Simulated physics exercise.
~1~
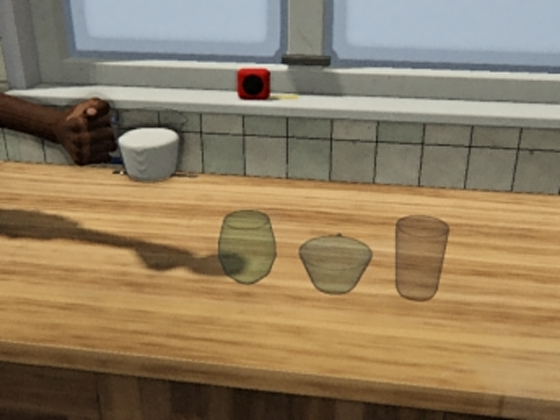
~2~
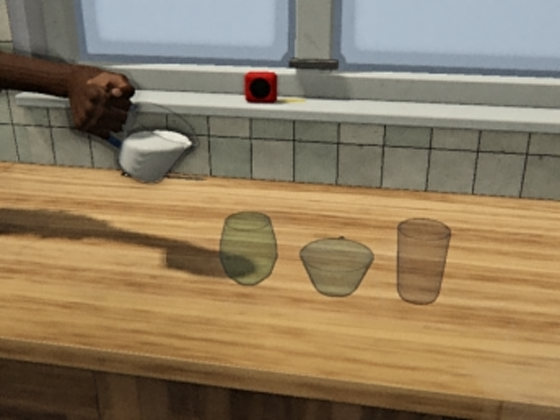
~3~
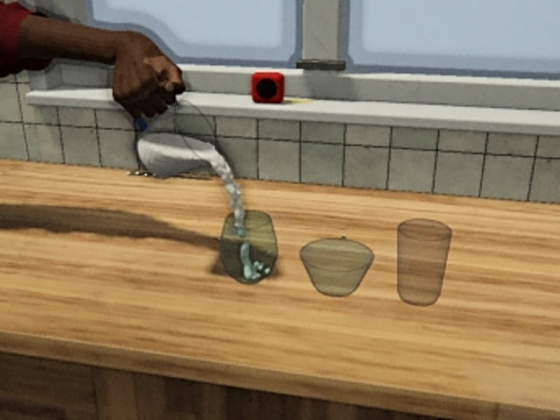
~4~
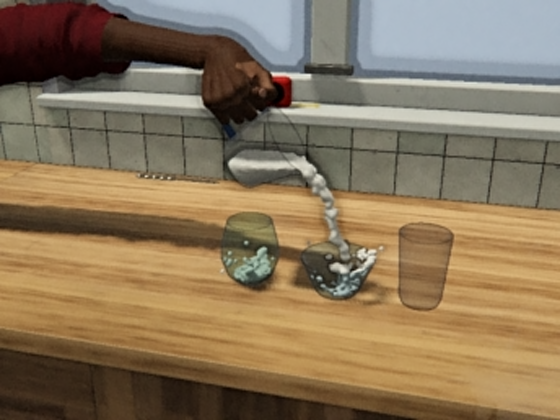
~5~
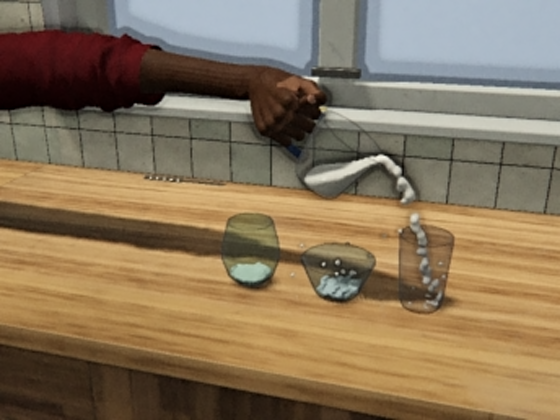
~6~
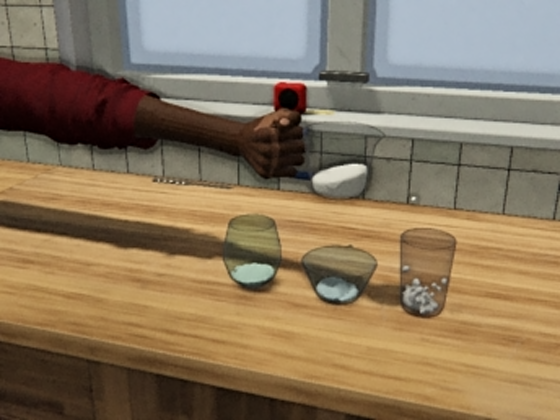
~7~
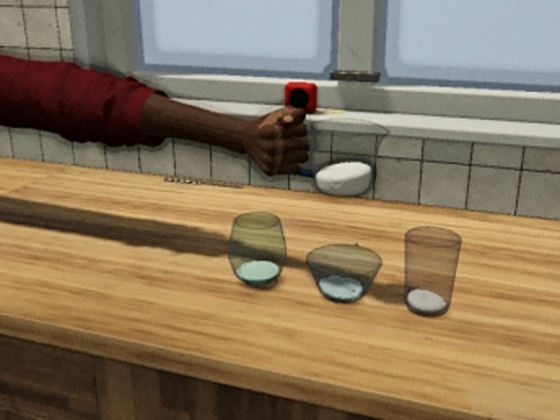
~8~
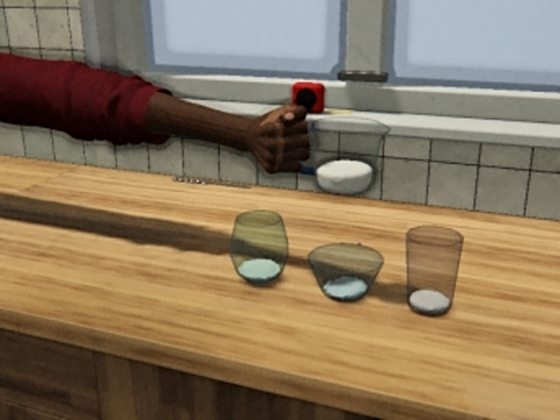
A hand in a dark red sleeve lifts a clear measuring jug of white milk above a wooden counter, seen from slightly above, with grey tiles and a window behind. Three empty glass vessels stand in a row, a greenish stemless wine glass, a low teacup and a brownish tumbler, while a small red object sits on the sill. The jug tips rightwards and pours into the left glass, then moves right over the teacup and the tumbler, still pouring. Finally it returns level, still holding milk, and a shallow layer settles in each vessel.
